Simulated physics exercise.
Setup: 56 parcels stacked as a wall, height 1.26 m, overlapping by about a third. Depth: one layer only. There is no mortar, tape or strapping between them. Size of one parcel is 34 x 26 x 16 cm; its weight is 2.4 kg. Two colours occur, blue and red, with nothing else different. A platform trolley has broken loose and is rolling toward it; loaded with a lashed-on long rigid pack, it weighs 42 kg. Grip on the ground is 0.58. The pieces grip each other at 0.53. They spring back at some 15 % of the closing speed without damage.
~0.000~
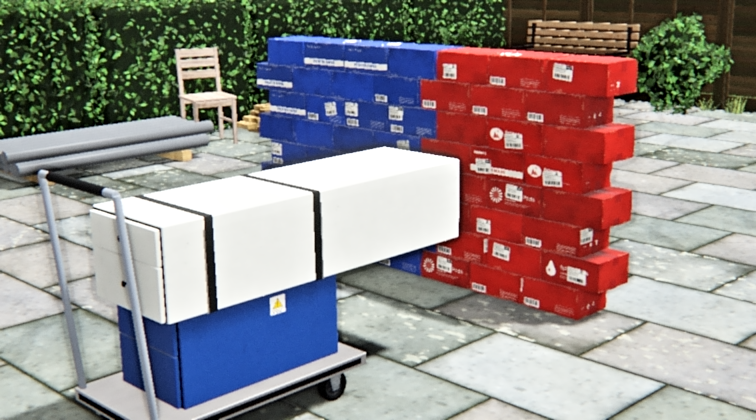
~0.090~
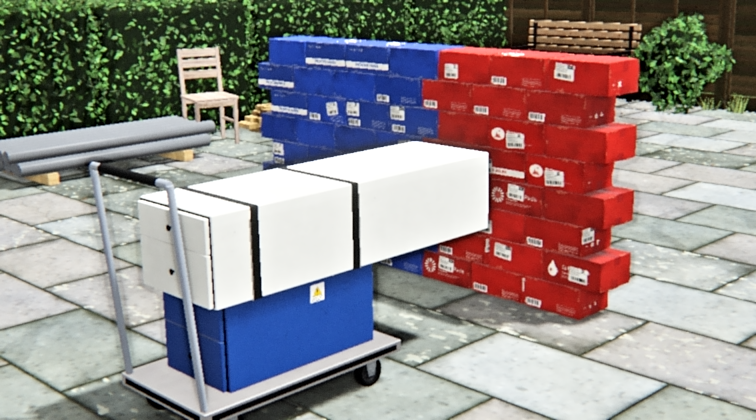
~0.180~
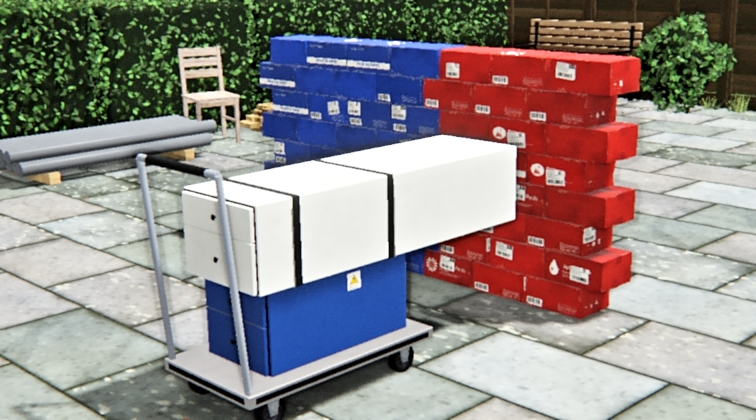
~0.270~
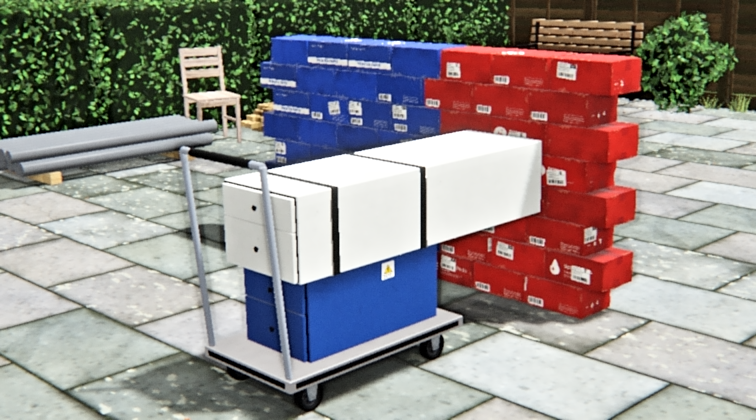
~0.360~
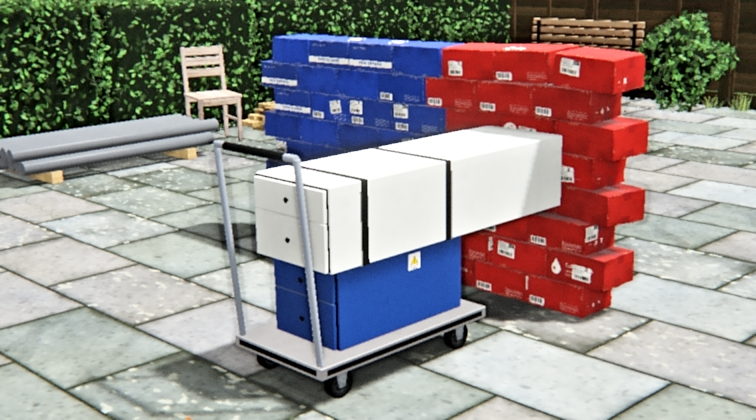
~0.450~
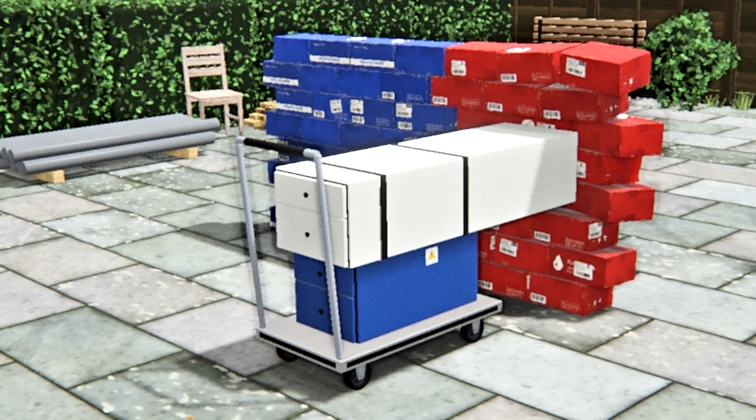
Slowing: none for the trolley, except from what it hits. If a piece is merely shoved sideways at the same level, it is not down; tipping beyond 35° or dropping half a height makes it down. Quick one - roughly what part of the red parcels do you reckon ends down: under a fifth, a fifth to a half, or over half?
I reckon over half.
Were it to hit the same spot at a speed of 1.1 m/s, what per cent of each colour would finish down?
Share down, in per cent: Blue 0, red 0.
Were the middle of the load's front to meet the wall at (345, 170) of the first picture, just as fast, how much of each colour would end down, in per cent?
Then blue would be 60 per cent down and red 0 per cent.
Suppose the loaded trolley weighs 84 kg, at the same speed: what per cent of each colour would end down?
Colour by colour that makes blue 10, red 70 percent.
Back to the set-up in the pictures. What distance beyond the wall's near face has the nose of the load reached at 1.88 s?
70 cm.
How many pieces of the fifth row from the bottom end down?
From that row, 3 end down.
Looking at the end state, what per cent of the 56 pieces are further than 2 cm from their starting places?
50 %.
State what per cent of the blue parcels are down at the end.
Blue: 10 per cent.
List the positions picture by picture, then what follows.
In the first frame (we follow the side turned to the camera), load (450, 185) 67 cm short of the wall; top red parcel (461, 68); top blue parcel (323, 56); no piece has moved.
In the second frame, load (480, 178) 48 cm short of the wall; top red parcel (462, 68).
In the third frame, load (508, 171) 28 cm short of the wall; top red parcel (464, 67).
In the fourth frame, load (534, 164) 9 cm short of the wall; top red parcel (465, 67).
In the fifth frame, load (554, 158) 58 mm into the wall's line; top red parcel (467, 65); steepest lean 4°, the parcel at (583, 73); 13 stirred so far.
In the sixth frame, load (570, 155) 16 cm into the wall's line; top red parcel (470, 64) displaced 23 mm; top blue parcel (329, 54); steepest lean 10°, the parcel at (589, 74); 20 stirred so far.
Around 0.64 s, load 29 cm past the wall's line, still rolling; none of the 24 red parcels down (0 of 56 in all colours); top red parcel tipped 7°.
Around 0.98 s, load 45 cm past the wall's line, still rolling; 10 of the 24 red parcels down (10 of 56 in all colours); top red parcel tipped 13°.
Around 1.32 s, load 61 cm past the wall's line, still rolling; 20 of the 24 red parcels down (24 of 56 in all colours); top red parcel tipped 34°, 53 cm lower.
Around 1.88 s, load 68 cm past the wall's line, still rolling; 20 of the 24 red parcels down (24 of 56 in all colours); top red parcel on its side.
Finally (3.1 s), load 67 cm past the wall's line, stopped; 20 of the 24 red parcels down (24 of 56 in all colours); top red parcel on its side; top blue parcel unmoved. That is 83 per cent. Seen by the last camera, middles, top red parcel near (554, 195), top blue parcel near (345, 52).
